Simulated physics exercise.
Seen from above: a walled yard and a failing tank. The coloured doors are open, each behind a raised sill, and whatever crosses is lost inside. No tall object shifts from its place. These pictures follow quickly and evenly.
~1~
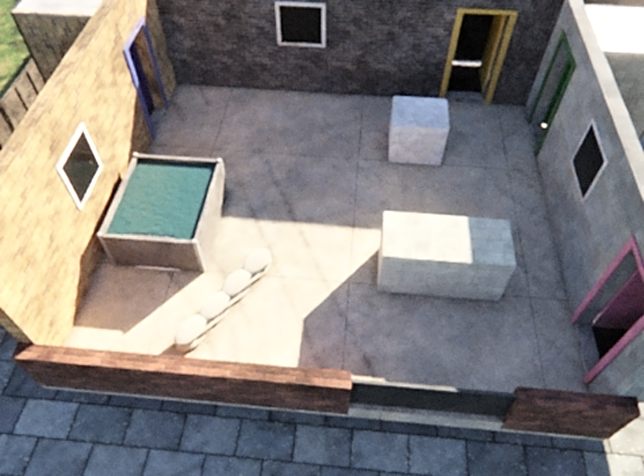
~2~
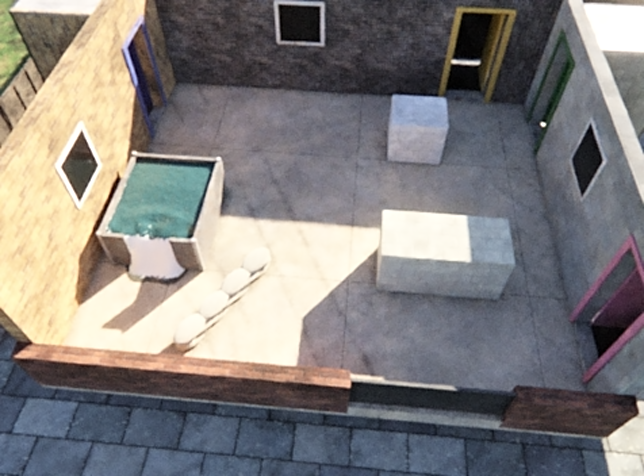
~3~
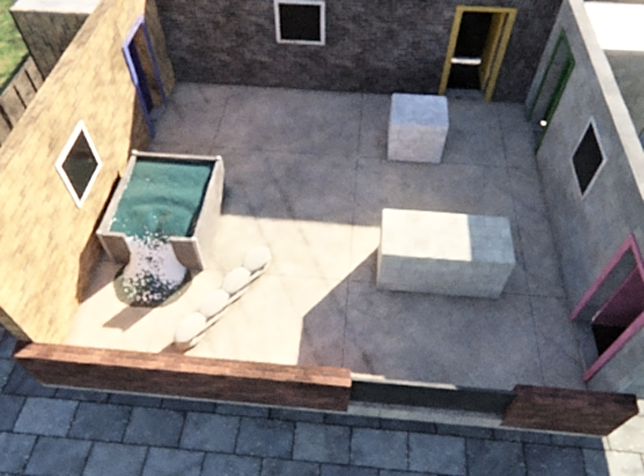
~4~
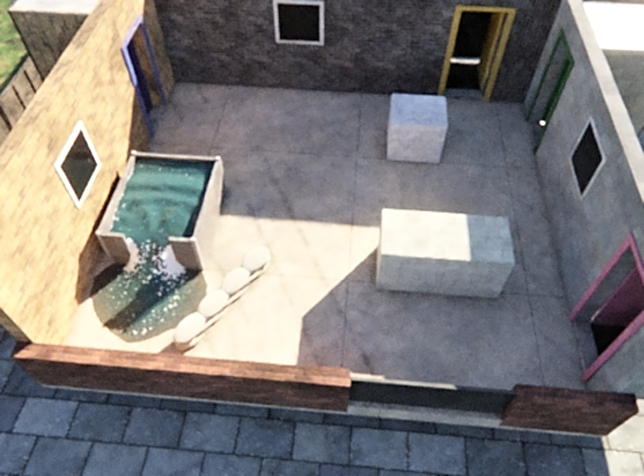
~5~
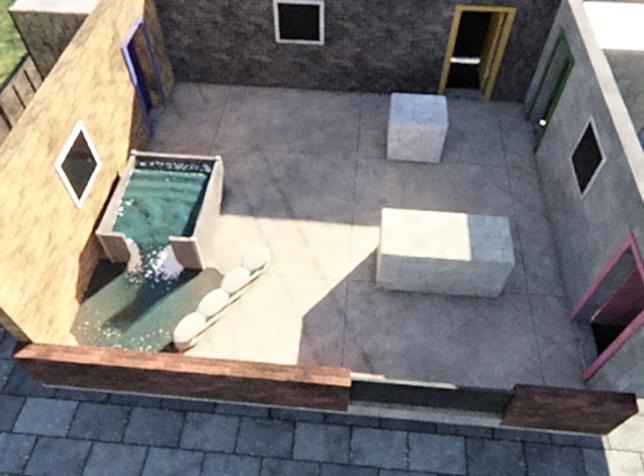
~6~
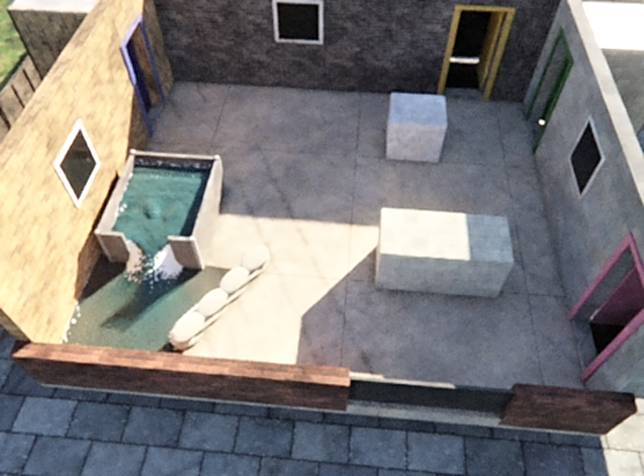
Walled yard from above, water pouring from the front of a tank at left and spreading across the floor beside pale sandbags.
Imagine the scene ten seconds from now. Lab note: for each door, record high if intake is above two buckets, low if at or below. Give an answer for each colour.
Green door: Low; pink door: Low; yellow door: Low; blue door: Low.
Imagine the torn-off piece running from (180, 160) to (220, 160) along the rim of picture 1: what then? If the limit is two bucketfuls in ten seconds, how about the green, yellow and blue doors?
Lab note: Green above the mark, yellow below the mark, blue above the mark.
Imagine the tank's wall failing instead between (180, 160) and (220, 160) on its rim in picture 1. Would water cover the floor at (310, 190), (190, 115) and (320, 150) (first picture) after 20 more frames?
Untouched, submerged, submerged.
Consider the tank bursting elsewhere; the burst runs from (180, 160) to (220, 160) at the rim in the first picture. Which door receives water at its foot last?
I'd go with the door marked pink.
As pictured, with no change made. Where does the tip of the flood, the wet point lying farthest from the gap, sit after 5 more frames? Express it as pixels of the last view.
Roughly at (280, 383).
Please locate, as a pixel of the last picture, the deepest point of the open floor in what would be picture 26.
Roughly (184, 330).
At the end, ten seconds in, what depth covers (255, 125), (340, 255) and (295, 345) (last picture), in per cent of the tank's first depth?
In order: 6, 4, 2 %.
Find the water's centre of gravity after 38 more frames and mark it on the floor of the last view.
Close to (227, 255).
A moment on, water covers 10 % of the floor; the green door not reached, the pink door not reached, the yellow door not reached, the blue door not reached.
Next, water covers 20 % of the floor; the green door not reached, the pink door not reached, the yellow door not reached, the blue door not reached.
Then, water covers 30 % of the floor; the green door not reached, the pink door not reached, the yellow door not reached, the blue door not reached.
Later, water covers 65 % of the floor; the green door not reached, the pink door under two buckets in, the yellow door not reached, the blue door wet at the sill, nothing in.
In the end, water covers 80 % of the floor; the green door wet at the sill, nothing in, the pink door under two buckets in, the yellow door wet at the sill, nothing in, the blue door wet at the sill, nothing in.
